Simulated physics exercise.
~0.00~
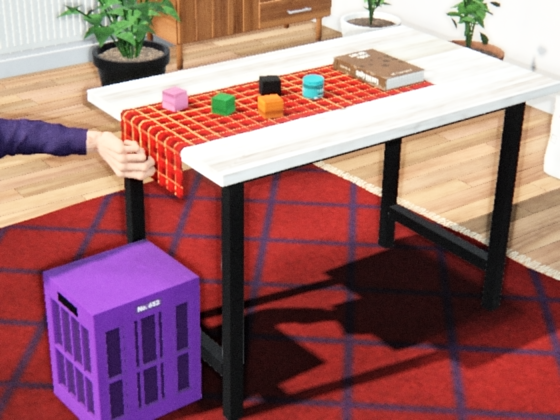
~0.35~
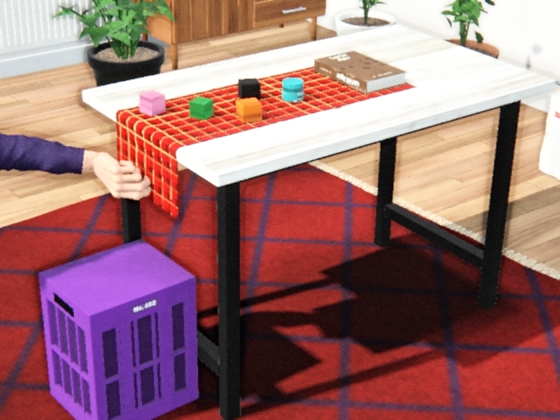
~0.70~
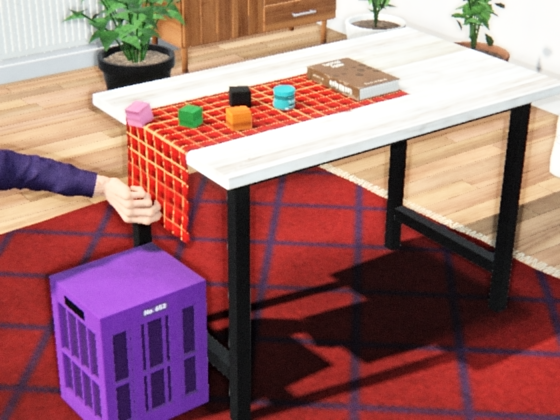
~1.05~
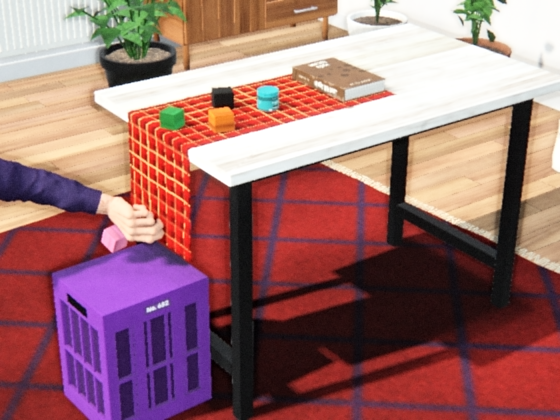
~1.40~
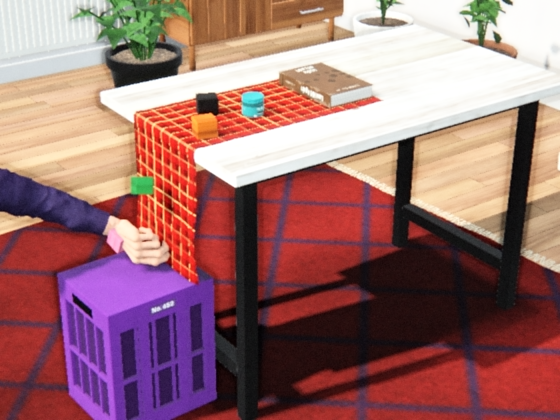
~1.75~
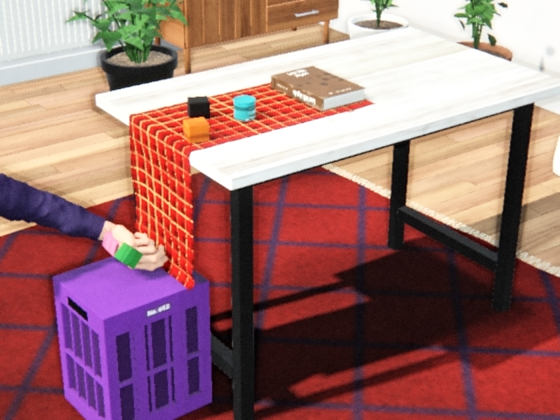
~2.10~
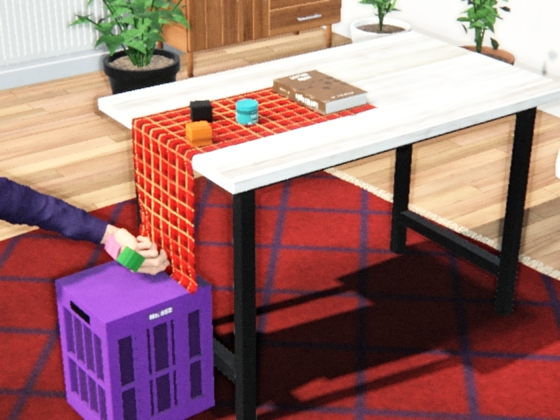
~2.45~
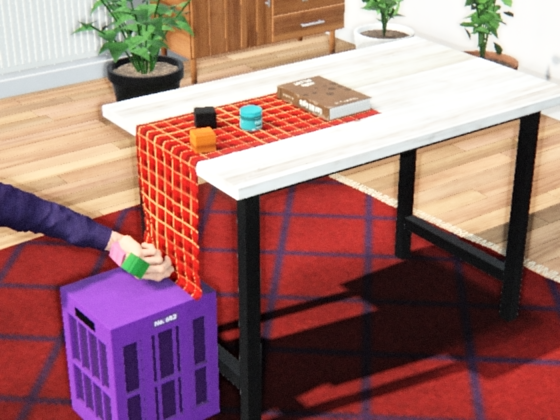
The clip opens on a pale table with black legs, where a hand at the left grips the hanging end of a red checked cloth above a purple crate. On the cloth stand pink, green, black and orange cubes, a turquoise object and a brown book. The hand draws the cloth down, carrying everything leftward until the pink cube goes over the edge and stops by the hand. The green cube tips over next and joins it. The pulling stops with the cloth's end at the crate, both fallen cubes beside the hand, and the other four things still on the table.
